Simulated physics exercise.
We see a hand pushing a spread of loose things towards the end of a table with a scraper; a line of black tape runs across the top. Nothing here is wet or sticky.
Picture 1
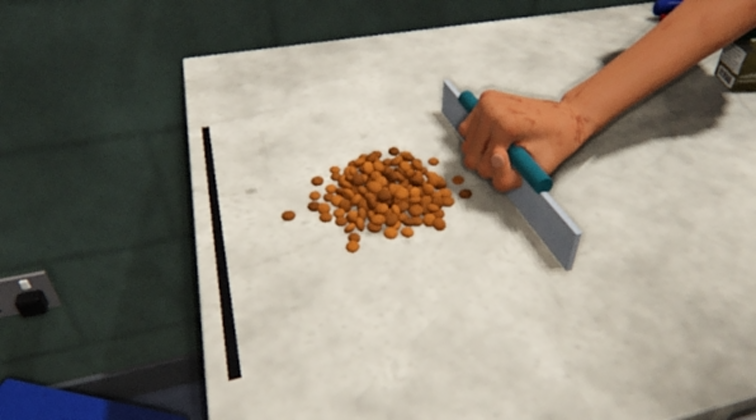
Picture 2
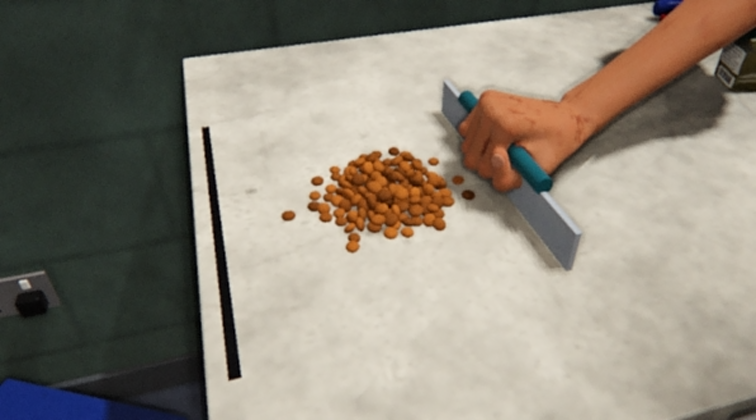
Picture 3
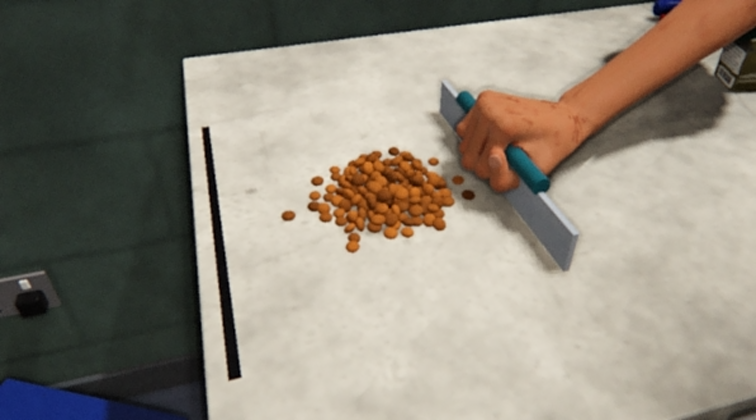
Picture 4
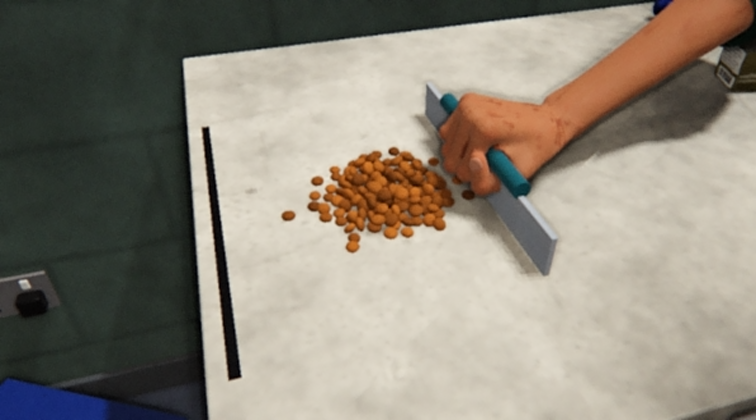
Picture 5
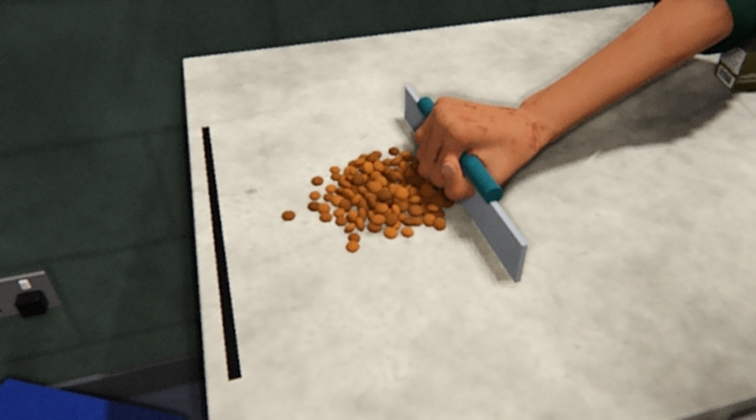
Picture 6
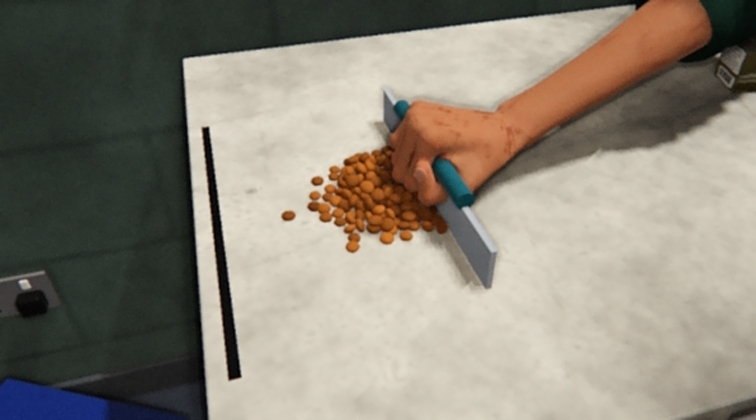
On a pale tabletop with a strip of black tape near its left edge, a hand held a scraper still beside a heap of brown kibble, then slid it left, pushing the nearer pieces along.
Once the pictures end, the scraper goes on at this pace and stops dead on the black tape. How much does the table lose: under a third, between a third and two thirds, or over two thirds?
Over the edge goes over two thirds of it.
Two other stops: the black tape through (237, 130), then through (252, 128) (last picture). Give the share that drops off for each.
In turn 40 and 20 in a hundred.
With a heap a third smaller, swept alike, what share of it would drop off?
Near 90 %.
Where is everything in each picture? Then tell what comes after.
Scraper near (562, 237), at rest; black tape near (206, 135), right by the edge; edge at (195, 232); the heap near (390, 191), bits of cat kibble, in the first picture.
Scraper near (562, 237), at rest, in the second picture.
Scraper near (560, 237); the heap near (390, 191), in the third picture.
Scraper near (540, 242), in the fourth picture.
Scraper near (511, 248); the heap near (390, 191), only a few pushed along, in the fifth picture.
Scraper near (482, 254); black tape near (206, 135); edge at (195, 232); the heap near (384, 193), near half pushed along, in the sixth picture.
Shortly afterwards, scraper still moving, near (317, 173); heap all on the table, its front near (218, 221).
Next, scraper stopped at the black tape; heap the bulk over the edge.
In the end, scraper stopped at the black tape; heap the bulk over the edge.
